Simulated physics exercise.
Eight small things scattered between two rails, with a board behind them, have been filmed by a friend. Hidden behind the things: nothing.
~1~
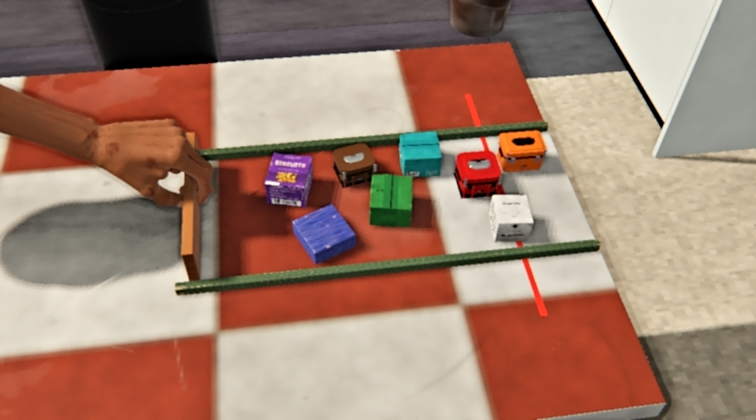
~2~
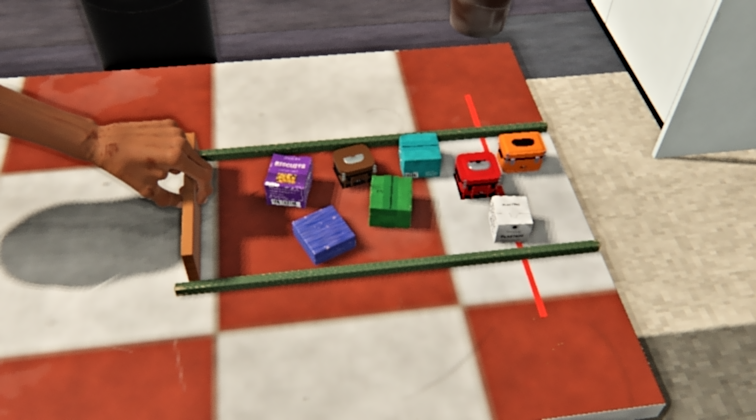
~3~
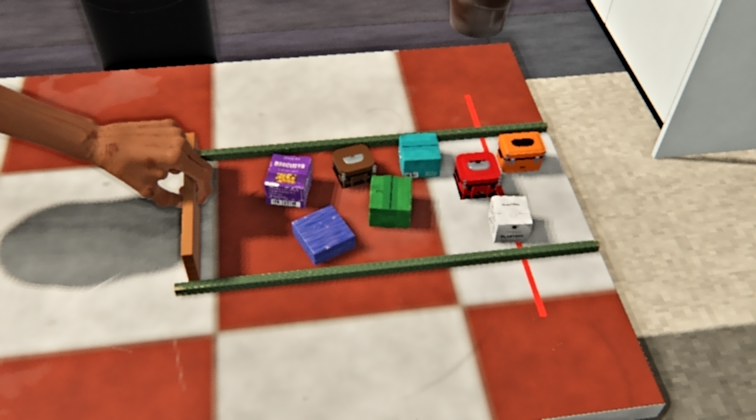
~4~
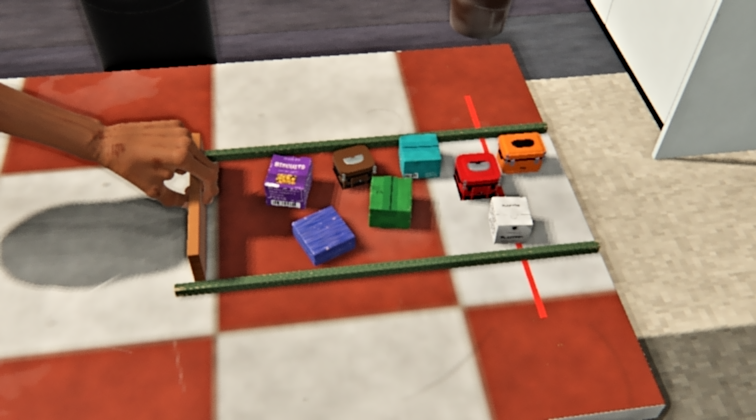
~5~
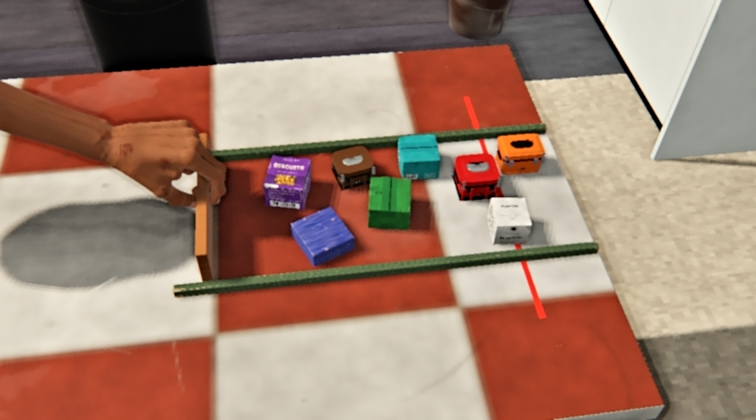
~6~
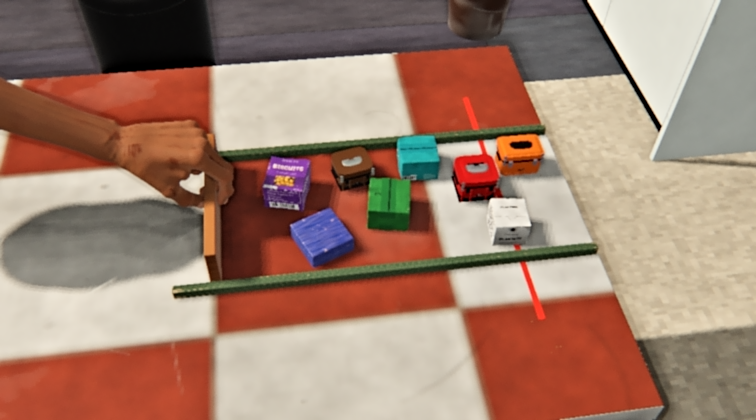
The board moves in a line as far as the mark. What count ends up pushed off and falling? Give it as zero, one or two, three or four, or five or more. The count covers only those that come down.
The count that falls is three or four.
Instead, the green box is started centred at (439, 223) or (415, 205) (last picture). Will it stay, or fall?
Keeps its place, then keeps its place.
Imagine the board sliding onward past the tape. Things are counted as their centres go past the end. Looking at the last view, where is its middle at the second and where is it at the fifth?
(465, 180) and (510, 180).
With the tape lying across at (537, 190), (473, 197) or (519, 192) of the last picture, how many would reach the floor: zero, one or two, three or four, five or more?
Taking the tapes one at a time, the count is five or more, then 1 or 2, then five or over.
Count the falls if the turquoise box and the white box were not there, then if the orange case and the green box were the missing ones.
2, then 1.
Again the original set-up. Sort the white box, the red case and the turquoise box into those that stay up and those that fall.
One by one: The white box remains in place; the red case lands below; the turquoise box lands below.
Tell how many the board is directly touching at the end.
The count comes out at 2.
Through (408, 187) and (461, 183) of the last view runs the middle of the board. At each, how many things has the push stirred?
7 and 8.
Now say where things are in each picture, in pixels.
In the first frame, orange case (521, 152); white box (511, 219); red case (477, 174); board (193, 204); tape (501, 191).
In the second frame, white box (510, 220); board (192, 205).
In the third frame, red case (477, 175); brown case (354, 166).
In the fourth frame, orange case (520, 154); green box (391, 203).
In the fifth frame, white box (509, 221); blue block (323, 236).
In the sixth frame, orange case (518, 156); white box (508, 222); red case (475, 178); board (213, 205); tape (499, 194).
A little later, none off yet; orange case at rest near (518, 156); white box at rest near (508, 222); red case at rest near (475, 178).
Next, none off yet; orange case at rest near (525, 156); white box at rest near (508, 222); red case shifted a little near (495, 179).
Later still, none off yet; orange case tilted well over near (582, 159); white box shifted about its own width near (534, 221); red case shifted well along near (563, 174).
When it is over, the number that fall off is three or four; down, turquoise box, red case and orange case.
